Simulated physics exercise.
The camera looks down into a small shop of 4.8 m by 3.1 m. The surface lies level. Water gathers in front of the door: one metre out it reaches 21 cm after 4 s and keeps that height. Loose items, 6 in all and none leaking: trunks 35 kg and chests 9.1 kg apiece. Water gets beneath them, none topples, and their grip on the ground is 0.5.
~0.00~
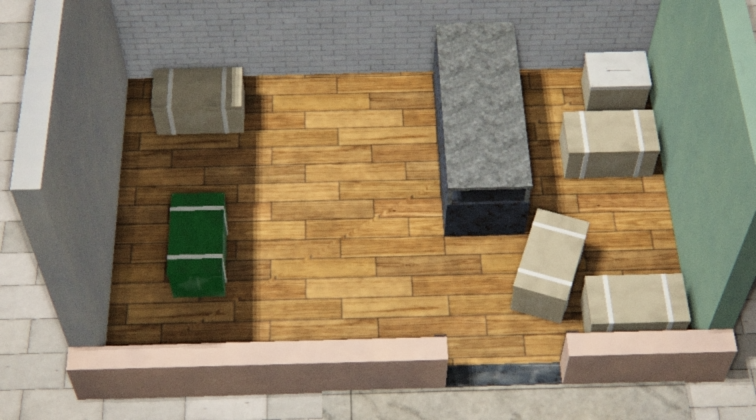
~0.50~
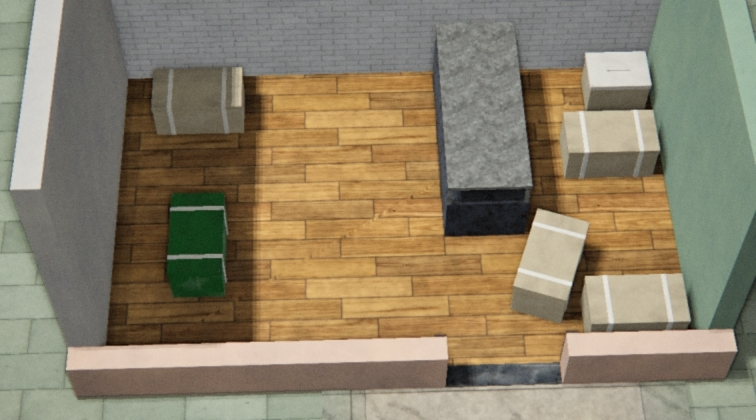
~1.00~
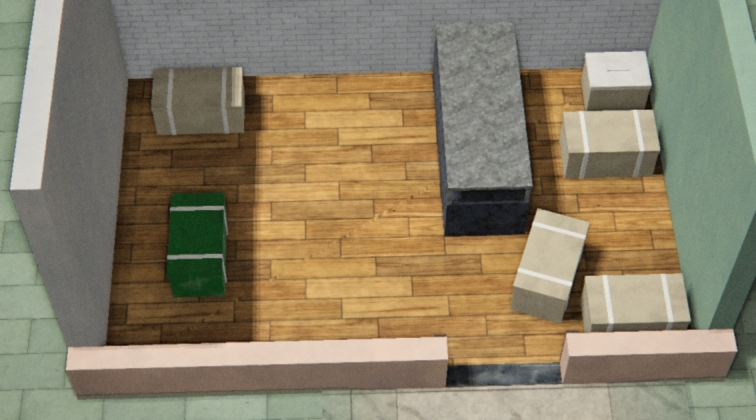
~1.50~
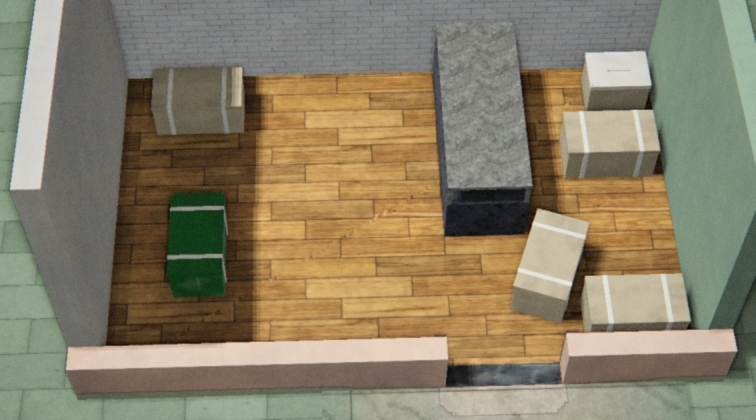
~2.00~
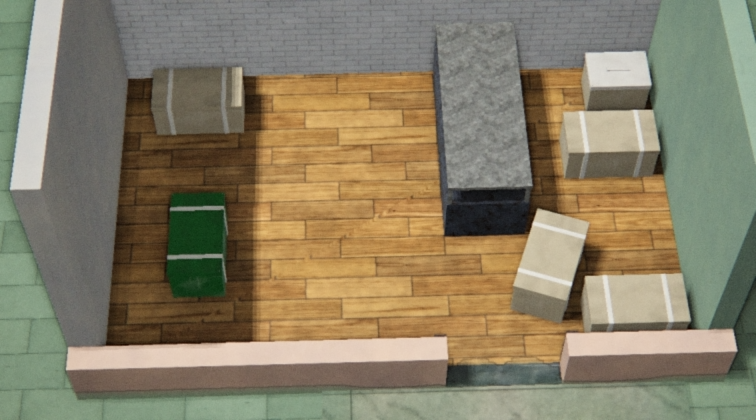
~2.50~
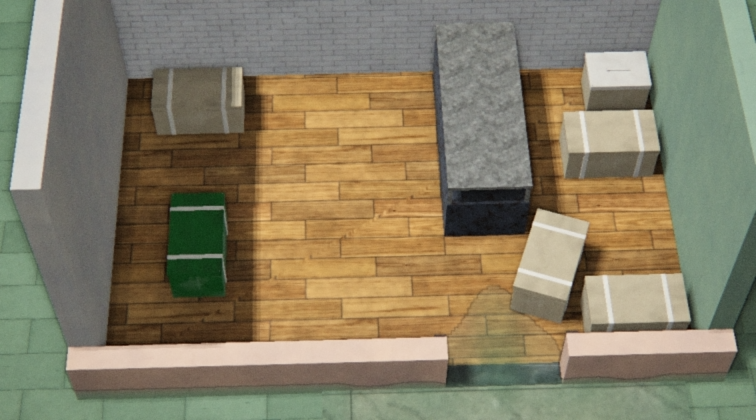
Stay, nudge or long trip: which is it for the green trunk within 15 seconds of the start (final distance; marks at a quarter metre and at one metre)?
The green trunk is nudged along.
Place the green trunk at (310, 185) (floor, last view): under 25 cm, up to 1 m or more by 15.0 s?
It is nudged along.
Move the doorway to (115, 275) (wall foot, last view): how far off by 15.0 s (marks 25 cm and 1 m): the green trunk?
Then the green trunk travels far.
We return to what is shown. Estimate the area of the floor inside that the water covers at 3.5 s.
Some 2.0 m2.
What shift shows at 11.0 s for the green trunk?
About 0 cm.
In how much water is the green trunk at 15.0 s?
About 10 cm.
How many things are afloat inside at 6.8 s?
I count 0.
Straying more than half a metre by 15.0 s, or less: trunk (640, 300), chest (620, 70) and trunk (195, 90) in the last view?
In that order: Past it, over, less.
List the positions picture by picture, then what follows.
The first frame shows the green trunk at (196, 232) rests on the ground; 0.0 m2 under water; 0 of 6 have shifted.
The second frame shows the green trunk at (196, 232), on the bottom; water covers 0.0 m2; 0 of 6 have shifted.
The third frame shows the green trunk at (196, 232) rests on the ground; 0.0 m2 under water; 0 of 6 have shifted.
The fourth frame shows the green trunk at (196, 232), on the bottom; 0.0 m2 under water; 0 of 6 have shifted.
The fifth frame shows the green trunk at (196, 232) rests on the ground; 0.0 m2 under water; 0 of 6 have shifted.
The sixth frame shows the green trunk at (196, 232) rests on the ground; water covers 0.4 m2; 0 of 6 have shifted.
After 3.5 s the green trunk is near (196, 232), 0.0 m from its start, aground; 0 afloat.
After 6.8 s the green trunk is near (196, 232), 0.0 m from its start, aground; 0 afloat.
After 11.0 s the green trunk is near (196, 232), 0.0 m from its start, aground; 4 afloat.
After 15.0 s the green trunk is near (166, 290), 0.6 m from its start, aground; 5 afloat.
